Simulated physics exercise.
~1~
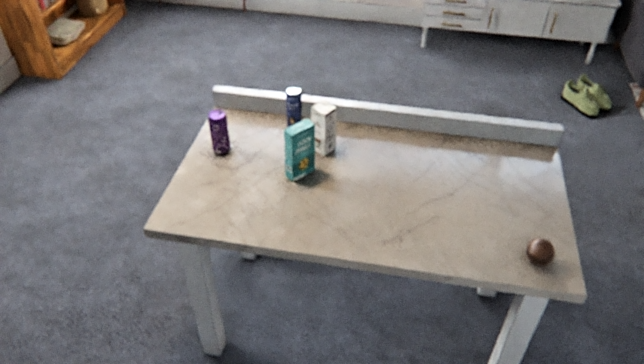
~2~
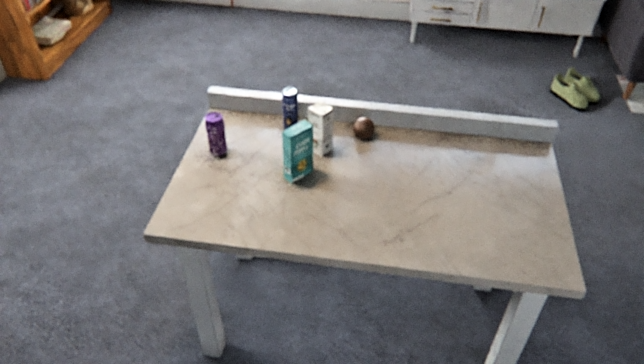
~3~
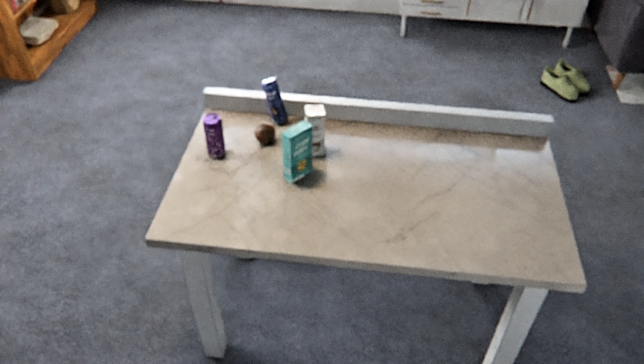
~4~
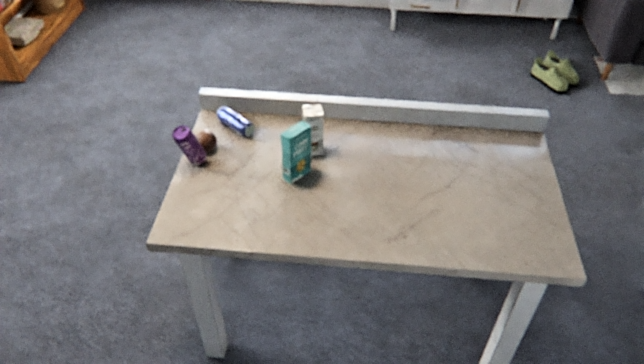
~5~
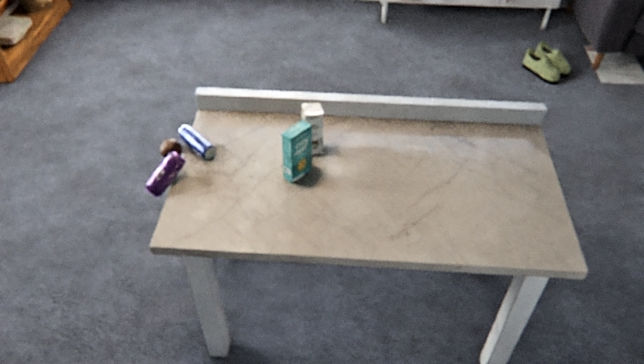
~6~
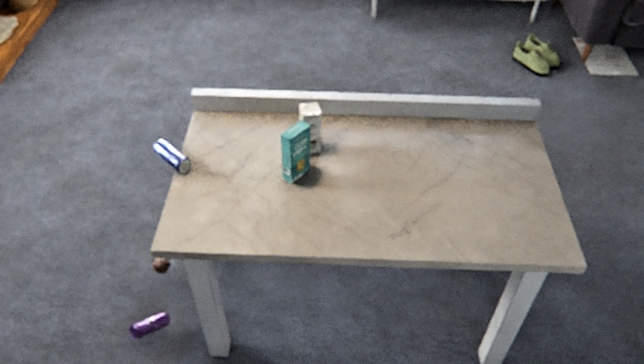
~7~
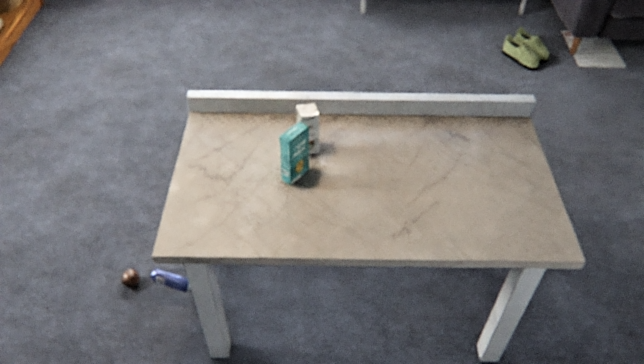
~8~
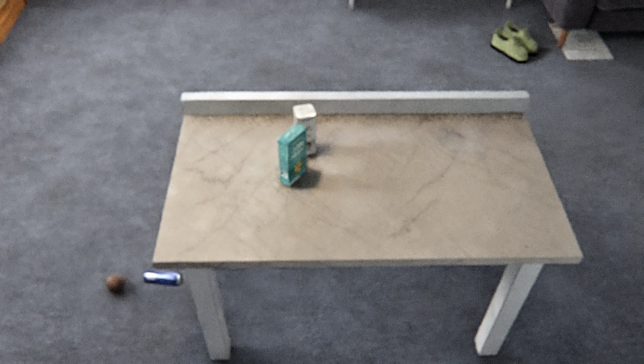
The clip opens on a pale table with a raised strip along its far edge, holding a purple can, a blue can, a white carton and a turquoise packet, with a brown ball near the right front corner. The ball rolls to the far edge and continues left past the carton, and the blue can leans. The blue can topples onto its side as the ball reaches the purple can, which tips. All three slide over the left edge, the purple can dropping first. The ball and blue can end on the floor, while the packet and carton remain standing.
